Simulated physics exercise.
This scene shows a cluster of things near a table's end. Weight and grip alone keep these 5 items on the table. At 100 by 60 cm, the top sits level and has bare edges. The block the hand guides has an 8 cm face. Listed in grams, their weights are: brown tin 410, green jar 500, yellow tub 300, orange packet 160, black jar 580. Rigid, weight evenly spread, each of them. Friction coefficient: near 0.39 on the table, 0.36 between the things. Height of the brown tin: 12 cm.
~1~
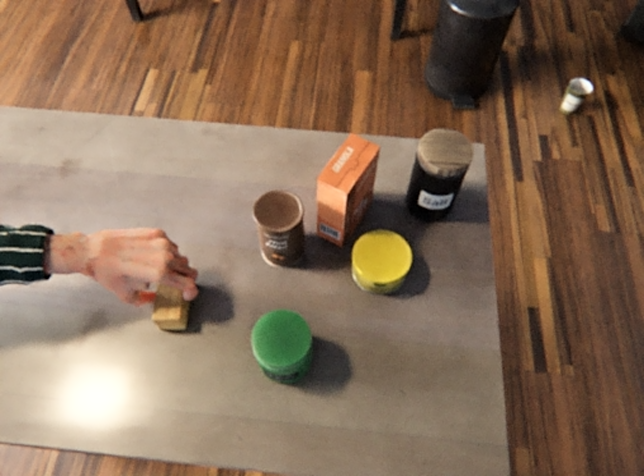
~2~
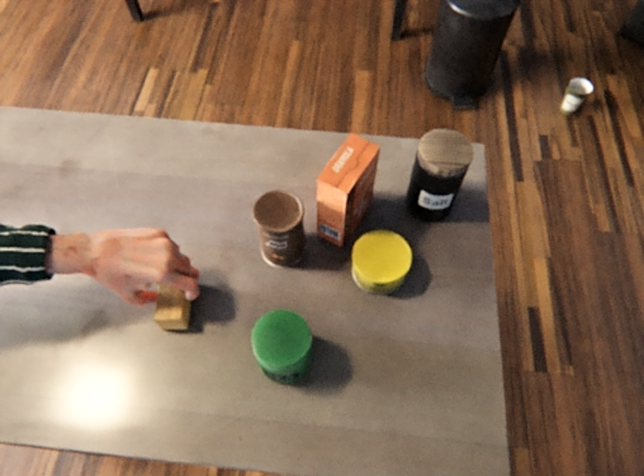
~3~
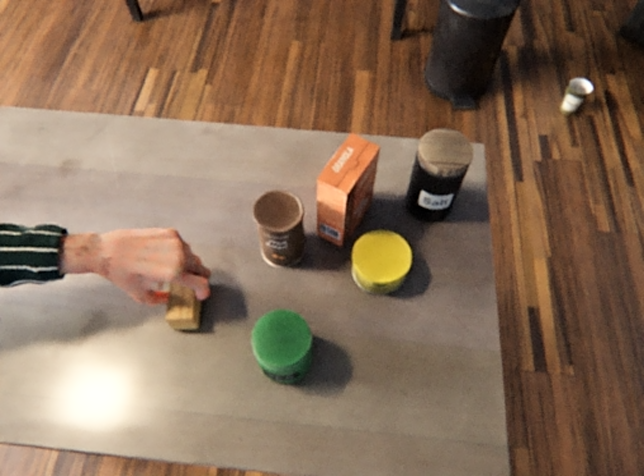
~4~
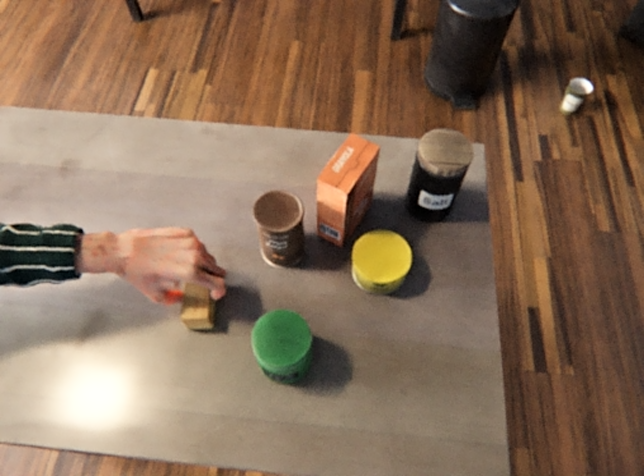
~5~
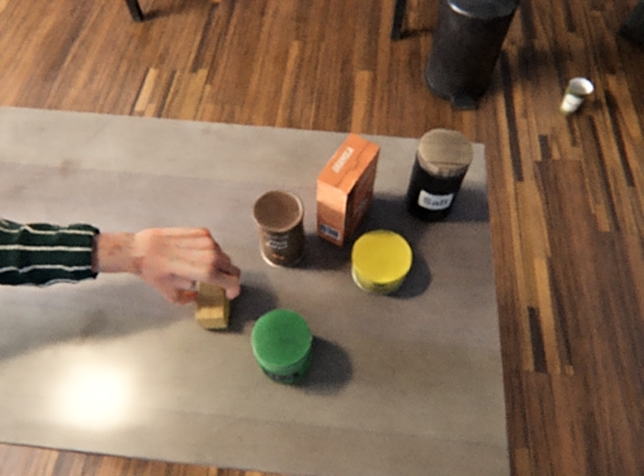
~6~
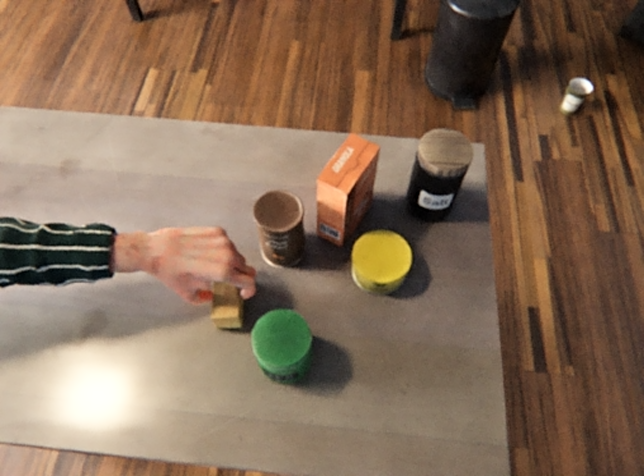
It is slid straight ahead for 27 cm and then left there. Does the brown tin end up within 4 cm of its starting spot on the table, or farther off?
I expect it to remain close.
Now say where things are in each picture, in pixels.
In the first frame, 0 cm of push; brown tin (281, 231); green jar (283, 347).
In the second frame, 0 cm of push; orange packet (347, 194); black jar (437, 177).
In the third frame, 2 cm of push; green jar (283, 347); yellow tub (381, 263).
In the fourth frame, 4 cm of push; orange packet (347, 194); black jar (437, 177).
In the fifth frame, 6 cm of push; green jar (283, 347); yellow tub (381, 263).
In the sixth frame, 8 cm of push; brown tin (281, 231); orange packet (347, 194).
Then, 0.20 s later than the last frame, 13 cm of push.
Then, 0.50 s later than the last frame, 19 cm of push.
Then, 0.70 s later than the last frame, 24 cm of push.
Then, 0.90 s later than the last frame, 27 cm of push.
When it is over, all 5 within 4 cm of the start. End places, in pixels of the last picture, brown tin near (281, 231).
